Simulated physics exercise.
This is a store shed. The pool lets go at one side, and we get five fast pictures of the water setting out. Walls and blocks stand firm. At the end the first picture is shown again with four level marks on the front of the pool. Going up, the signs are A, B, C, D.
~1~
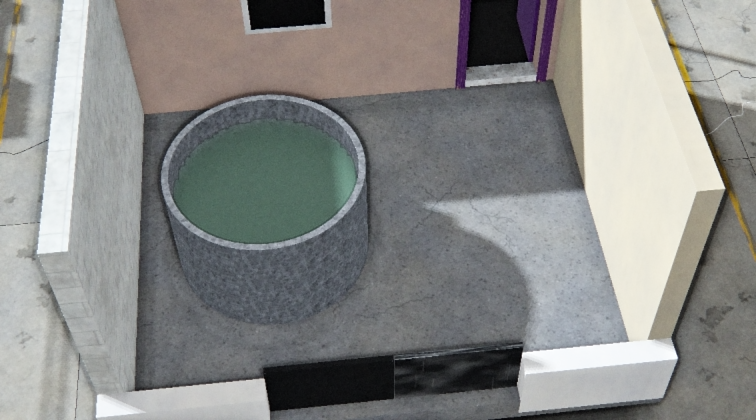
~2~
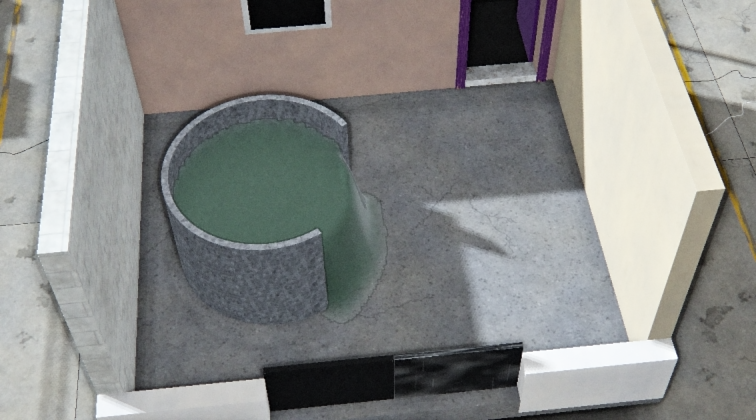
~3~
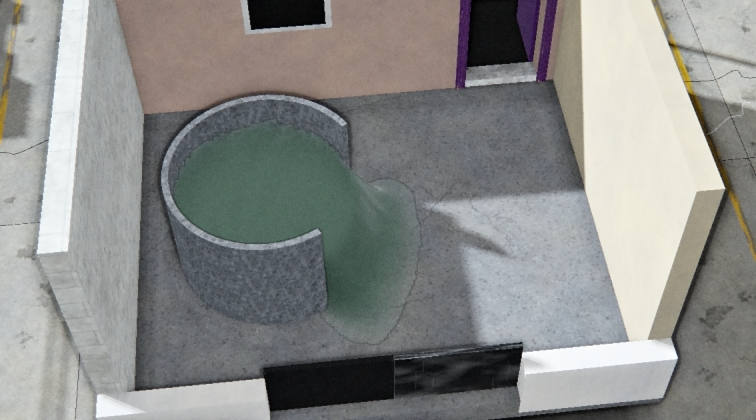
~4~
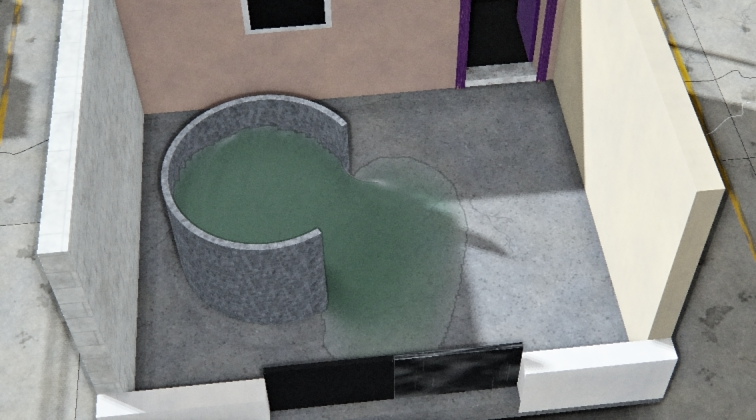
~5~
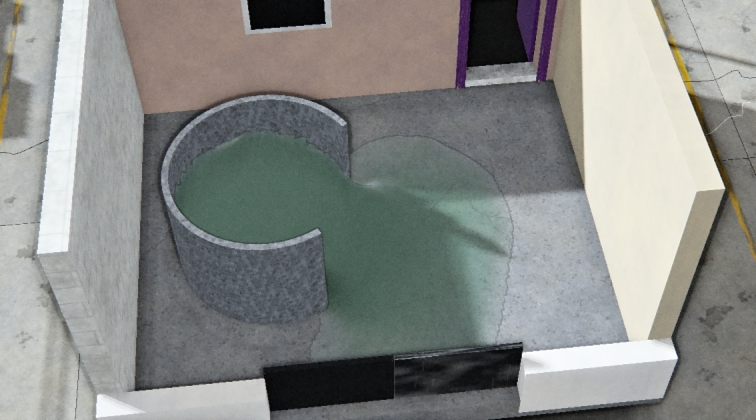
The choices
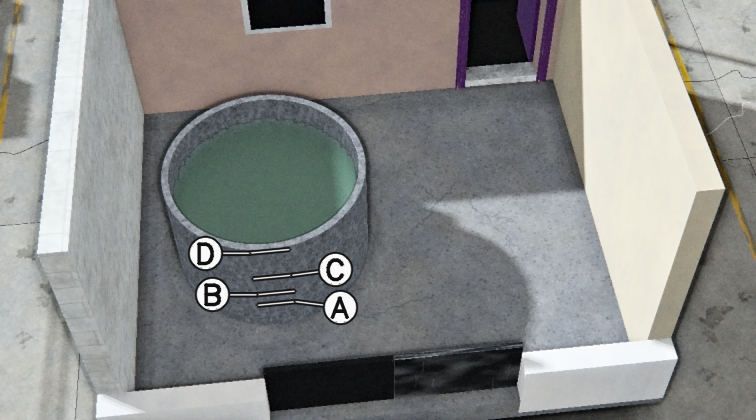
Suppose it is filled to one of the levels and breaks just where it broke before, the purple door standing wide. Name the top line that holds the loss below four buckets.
Use level A.
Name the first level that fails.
Level B.
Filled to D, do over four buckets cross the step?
Yes, that goes wrong.
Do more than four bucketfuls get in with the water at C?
Yes.
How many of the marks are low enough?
One.
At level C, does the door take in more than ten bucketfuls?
Yes, it does.
In white, A at (276, 303); B at (275, 292); C at (273, 277); D at (269, 251); from the bottom up A, B, C, D.
With A, a bucket or two gets in.
With B, about 10 bucketfuls get in.
With C, dozens of bucketfuls pour in.
With D, dozens of bucketfuls pour in.
